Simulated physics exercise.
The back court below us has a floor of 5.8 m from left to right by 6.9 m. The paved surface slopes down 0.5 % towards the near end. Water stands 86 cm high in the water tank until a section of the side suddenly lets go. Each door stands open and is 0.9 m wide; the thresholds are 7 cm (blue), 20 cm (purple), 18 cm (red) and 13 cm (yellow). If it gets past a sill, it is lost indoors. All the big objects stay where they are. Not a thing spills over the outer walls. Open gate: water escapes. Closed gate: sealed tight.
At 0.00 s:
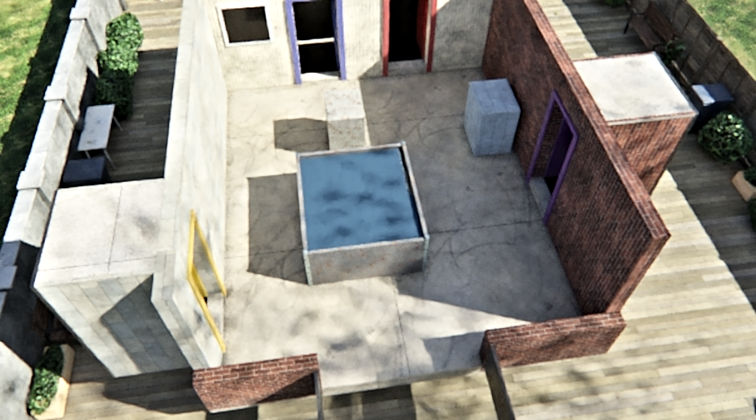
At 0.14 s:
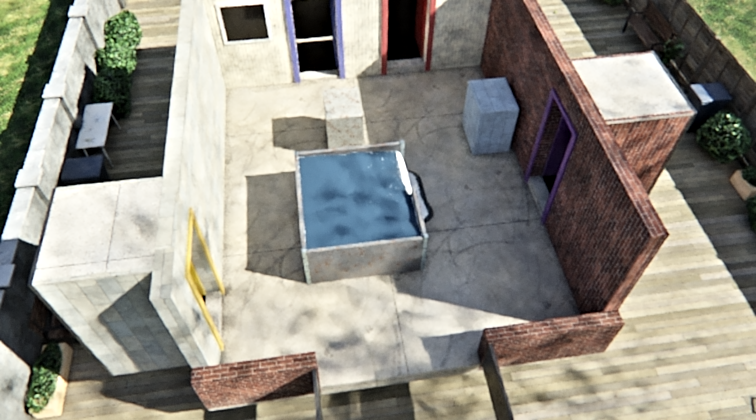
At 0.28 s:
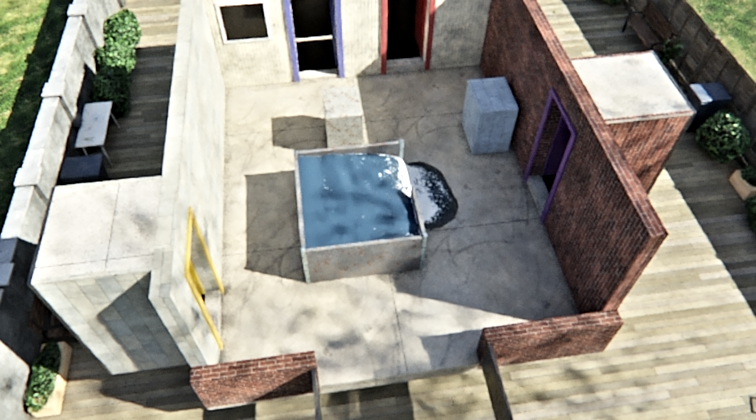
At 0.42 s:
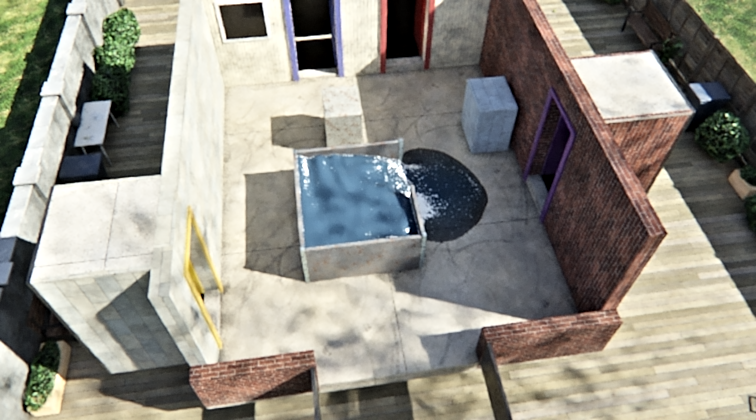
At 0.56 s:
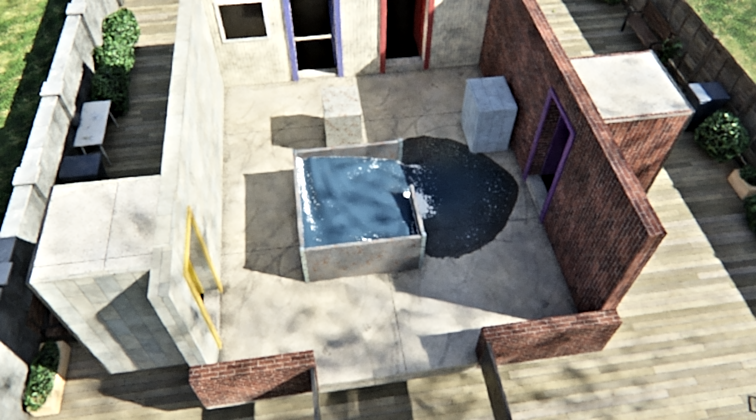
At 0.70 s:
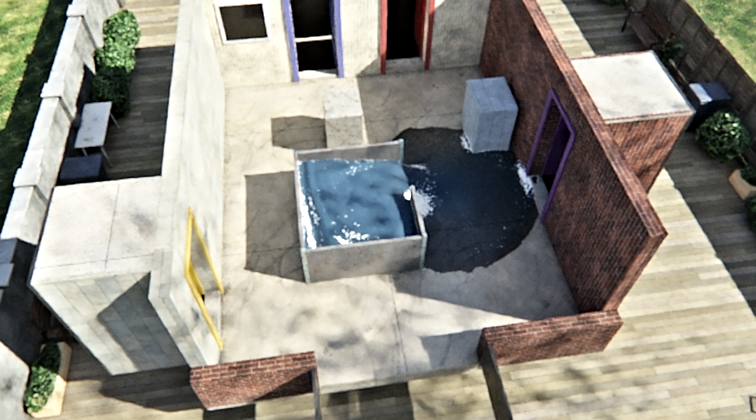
A walled back court with a pale, cracked floor is seen from high above, with wooden decking around it. A square tank of blue water stands in the middle, near two pale blocks, with a yellow frame at left, a brick wall and purple doorway at right. Water bursts from the tank's right side and spreads rightward in a dark, widening pool, while the camera stays still.
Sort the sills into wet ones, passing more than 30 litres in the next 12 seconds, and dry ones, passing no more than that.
Blue door: Dry; purple door: Wet; red door: Dry; yellow door: Dry.
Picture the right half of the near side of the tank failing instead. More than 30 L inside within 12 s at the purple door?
Then the purple door ends up within bounds.
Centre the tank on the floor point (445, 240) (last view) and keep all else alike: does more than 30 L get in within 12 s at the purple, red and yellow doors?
Checking each door against the limit: Purple tops it, red does not exceed it, yellow does not exceed it.
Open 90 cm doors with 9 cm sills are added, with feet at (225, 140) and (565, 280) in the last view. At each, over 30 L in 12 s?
Door 1: Limit not reached; door 2: Limit broken.
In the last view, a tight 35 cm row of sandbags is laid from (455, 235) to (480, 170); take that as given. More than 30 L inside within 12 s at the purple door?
Purple: Within it.
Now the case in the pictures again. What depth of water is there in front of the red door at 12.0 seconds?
About 4.5 cm.
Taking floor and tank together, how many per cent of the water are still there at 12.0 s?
Roughly 80 percent.
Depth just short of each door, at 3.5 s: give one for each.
Blue 3 cm, purple 27 cm, red 15 cm, yellow 0 cm.
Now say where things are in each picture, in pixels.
The first frame shows still water, 86 cm deep, in the water tank at (358, 197).
In the second frame, the front is at a hidden place, 0.6 m from the gap at (405, 186); 0.4 m2 of floor is under water; 86 cm left at the back of the water tank.
In the third frame, water pours out at (404, 188) and has run 1.0 m, to (451, 213); typically 13 cm deep outside, 86 cm at the water tank's back.
In the fourth frame, the front is at (482, 201), 1.5 m from the gap at (403, 188); 2.5 m2 of floor is under water; 84 cm left at the back of the water tank.
In the fifth frame, the front is at (508, 176), 2.1 m from the gap at (403, 188); 4.5 m2 of floor is under water; 76 cm left at the back of the water tank.
In the sixth frame, the front is at (516, 158), 2.5 m from the gap at (404, 189); 6.2 m2 of floor is under water; 73 cm left at the back of the water tank.
After 1.4 s water covers 25 % of the floor and is deepest (56 cm) near (512, 156); blue door not reached, purple door 40 cm at the sill, 54 L in, red door not reached, yellow door not reached.
After 2.2 s water covers 30 % of the floor and is deepest (41 cm) near (512, 156); blue door not reached, purple door 38 cm at the sill, 148 L in, red door 19 cm at the sill, 0 L in, yellow door not reached.
After 3.5 s water covers 50 % of the floor and is deepest (33 cm) near (583, 334); blue door 3 cm at the sill, 0 L in, purple door 27 cm at the sill, 214 L in, red door 15 cm at the sill, 4 L in, yellow door not reached.
After 7.0 s water covers 90 % of the floor and is deepest (18 cm) near (221, 384); blue door 6 cm at the sill, 0 L in, purple door 14 cm at the sill, 231 L in, red door 8 cm at the sill, 5 L in, yellow door 15 cm at the sill, 4 L in.
After 12.0 s water covers 100 % of the floor and is deepest (14 cm) near (221, 373); blue door 8 cm at the sill, 0 L in, purple door 7 cm at the sill, 231 L in, red door 4 cm at the sill, 5 L in, yellow door 12 cm at the sill, 9 L in.
